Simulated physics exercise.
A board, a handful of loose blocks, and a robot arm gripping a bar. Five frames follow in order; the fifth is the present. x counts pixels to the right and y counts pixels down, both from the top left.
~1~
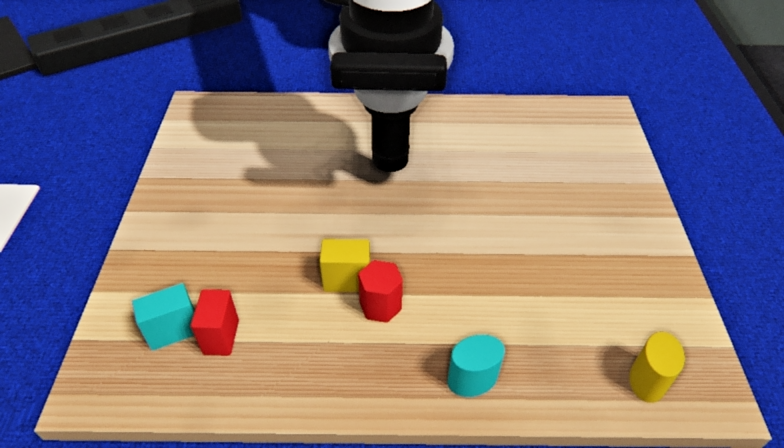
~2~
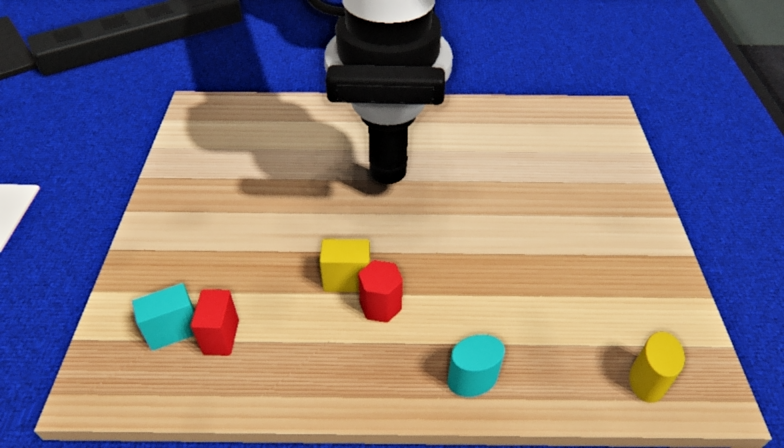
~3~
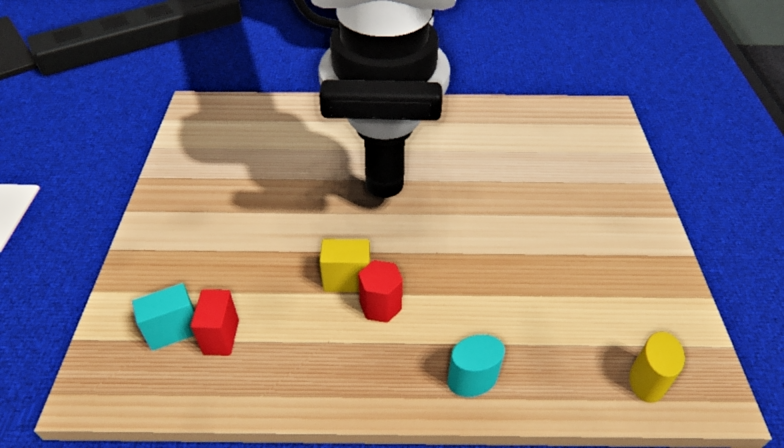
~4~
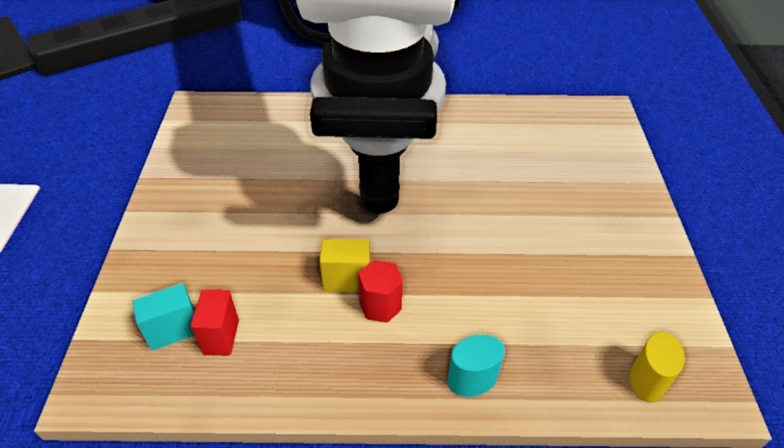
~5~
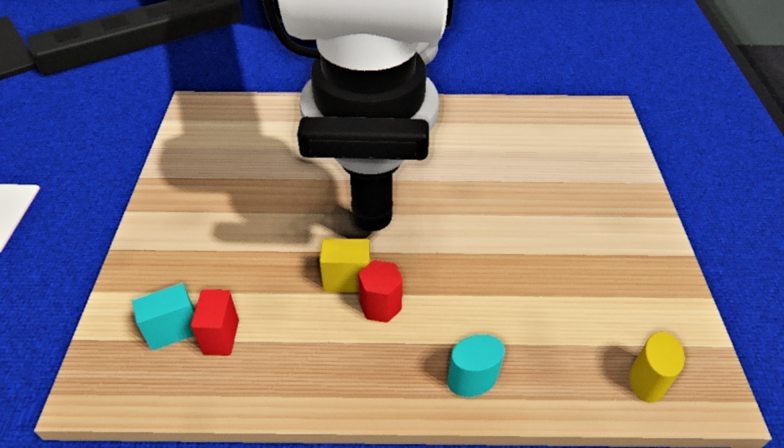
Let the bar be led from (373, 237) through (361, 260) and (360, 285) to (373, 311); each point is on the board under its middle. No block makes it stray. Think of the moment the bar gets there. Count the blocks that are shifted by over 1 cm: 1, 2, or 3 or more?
Two get moved.
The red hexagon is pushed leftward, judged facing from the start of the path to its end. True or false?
This is true.
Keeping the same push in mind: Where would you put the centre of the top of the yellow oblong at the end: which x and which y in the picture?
My estimate: (327, 282).
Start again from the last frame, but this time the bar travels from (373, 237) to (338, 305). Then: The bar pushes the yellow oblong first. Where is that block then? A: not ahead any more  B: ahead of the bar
My pick is B.
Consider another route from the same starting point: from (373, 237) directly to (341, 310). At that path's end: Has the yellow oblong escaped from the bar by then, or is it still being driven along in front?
My guess is it keeps its place ahead of the bar.
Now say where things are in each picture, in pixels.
In the first picture, bar's lower end at (390, 161); yellow oblong at (345, 250); red hexagon at (380, 276).
In the second picture, bar at (388, 173); blocks still.
In the third picture, bar at (385, 186); blocks still.
In the fourth picture, bar at (380, 201); blocks still.
In the fifth picture, bar at (372, 218); yellow oblong at (345, 250); red hexagon at (380, 276).
The first path, step by step. Halfway along, bar at (357, 254); yellow oblong at (334, 267), turned 35° clockwise.
At the end, bar at (373, 293); yellow oblong at (327, 282), turned 60° clockwise; red hexagon at (404, 309), turned 30° anticlockwise.
